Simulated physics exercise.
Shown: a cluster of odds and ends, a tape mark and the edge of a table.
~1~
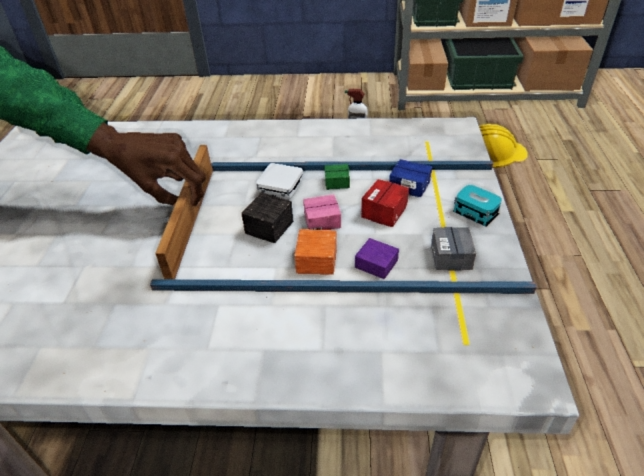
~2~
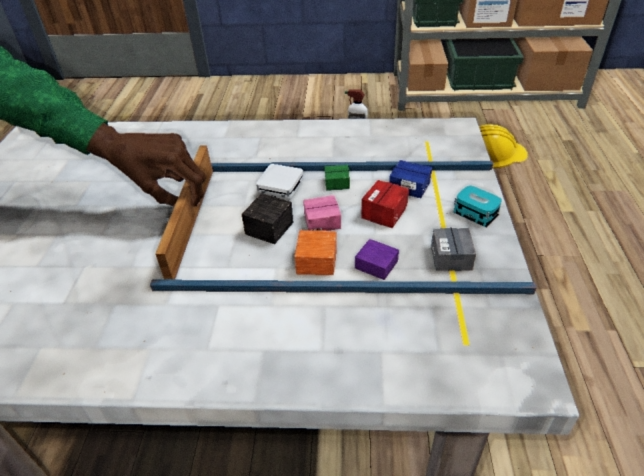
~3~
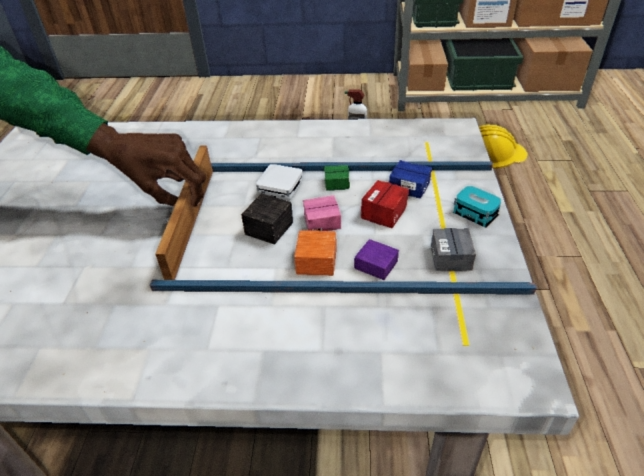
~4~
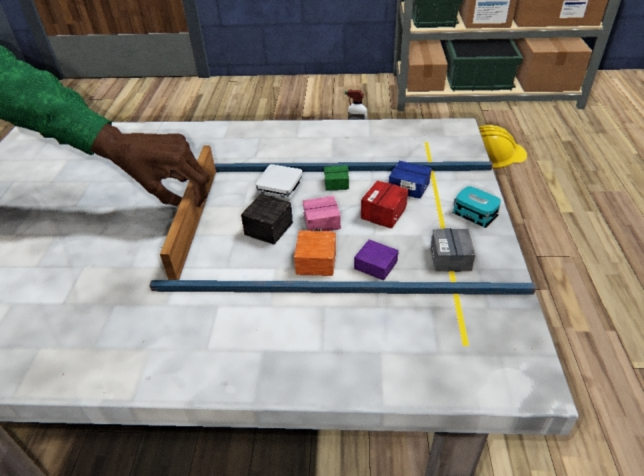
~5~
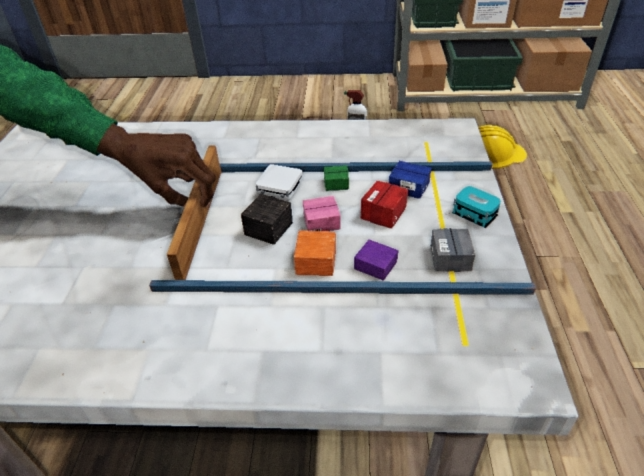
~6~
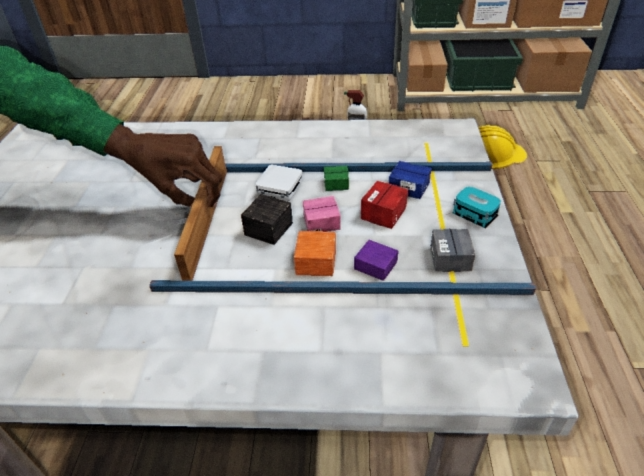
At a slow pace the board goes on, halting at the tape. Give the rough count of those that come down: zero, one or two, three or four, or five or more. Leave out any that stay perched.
Okay, so the number that tips off the end comes to three or four, I'd say.
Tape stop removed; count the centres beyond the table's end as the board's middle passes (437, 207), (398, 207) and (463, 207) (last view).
In order of the places given, that's 4, 1 and 7.
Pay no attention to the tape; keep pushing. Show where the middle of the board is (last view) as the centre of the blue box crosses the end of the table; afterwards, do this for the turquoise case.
Approx. (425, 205) / approx. (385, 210) for the other.
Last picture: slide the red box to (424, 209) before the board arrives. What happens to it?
In that case the red box drops away.
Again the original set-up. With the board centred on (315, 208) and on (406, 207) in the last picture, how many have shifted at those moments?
Tally: First 6; then 10.
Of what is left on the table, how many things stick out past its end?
The number is 1.
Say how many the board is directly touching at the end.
It adds up to 3.
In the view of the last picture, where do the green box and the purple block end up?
In the last view, the middles sit near (483, 178) and near (505, 255).
Soon after, none off yet; turquoise case at rest near (477, 207); grey box at rest near (452, 250); blue box at rest near (410, 180).
After that, none off yet; turquoise case displaced a little near (497, 207); grey box displaced a little near (463, 251); blue box displaced about its own width near (447, 177).
In the end, the number that fall off is three or four; gone, red box, blue box, grey box and turquoise case.
